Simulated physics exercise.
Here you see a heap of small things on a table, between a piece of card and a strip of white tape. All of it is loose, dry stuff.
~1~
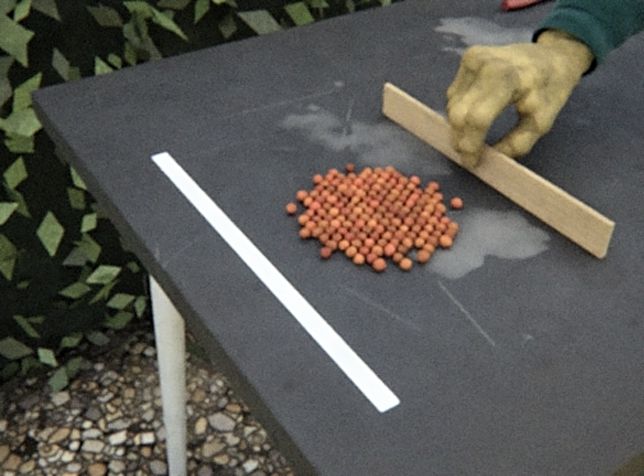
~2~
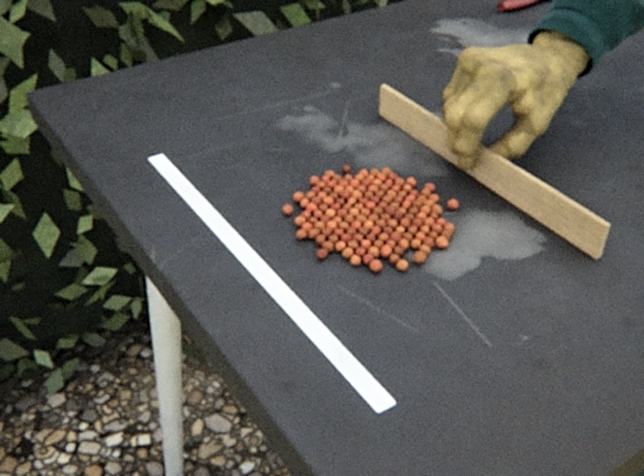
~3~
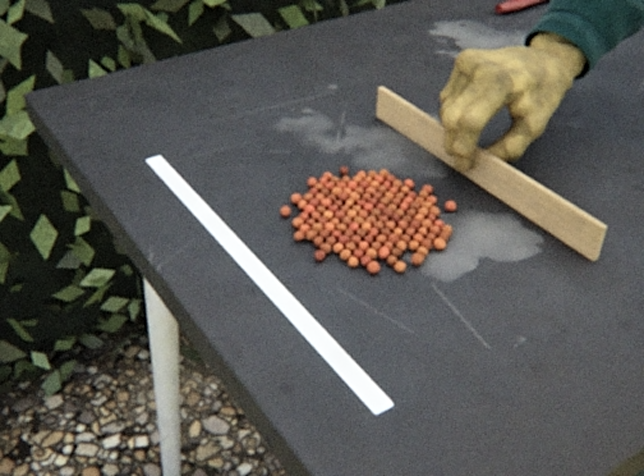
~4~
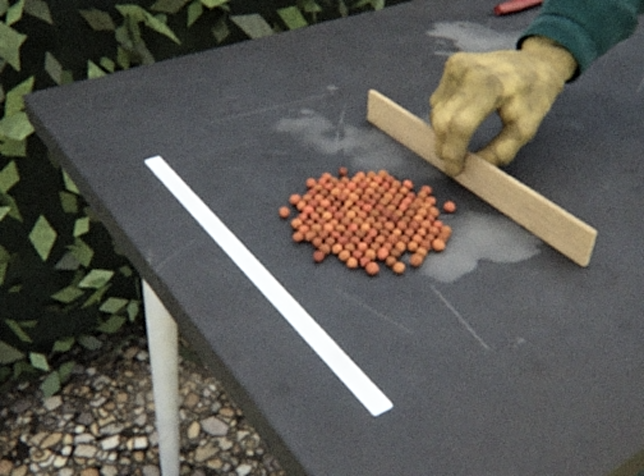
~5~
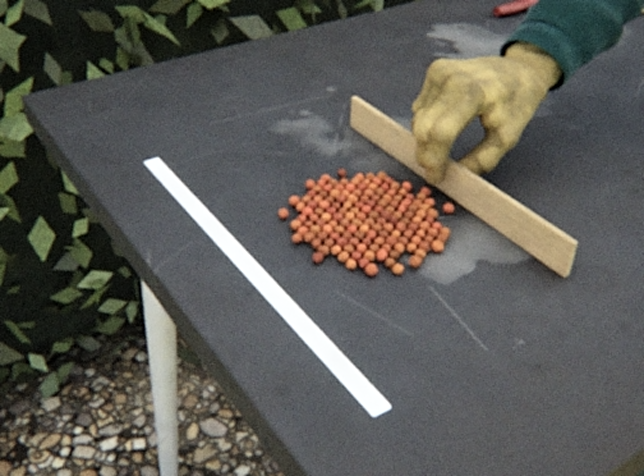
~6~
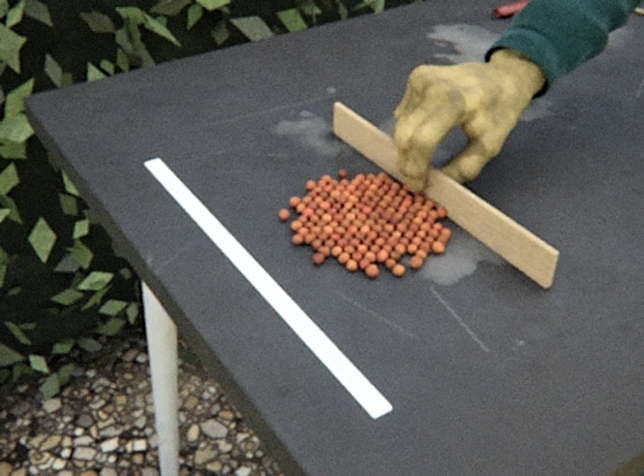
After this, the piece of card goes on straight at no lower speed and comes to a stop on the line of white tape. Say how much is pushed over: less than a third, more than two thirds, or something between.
A minor part, below a third.
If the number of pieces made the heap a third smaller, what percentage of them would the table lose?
Result: Near 10 %.
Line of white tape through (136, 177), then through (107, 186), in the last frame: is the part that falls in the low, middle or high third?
First try: The middle third; second try: Over two thirds.
Just after the last frame, piece of card still moving, near (338, 202); heap all on the table, its front near (281, 288).
A moment on, piece of card stopped at the white tape; heap about a tenth over the edge.
Further on, piece of card stopped at the white tape; heap roughly a quarter over the edge.
When it is over, piece of card stopped at the white tape; heap roughly a quarter over the edge.
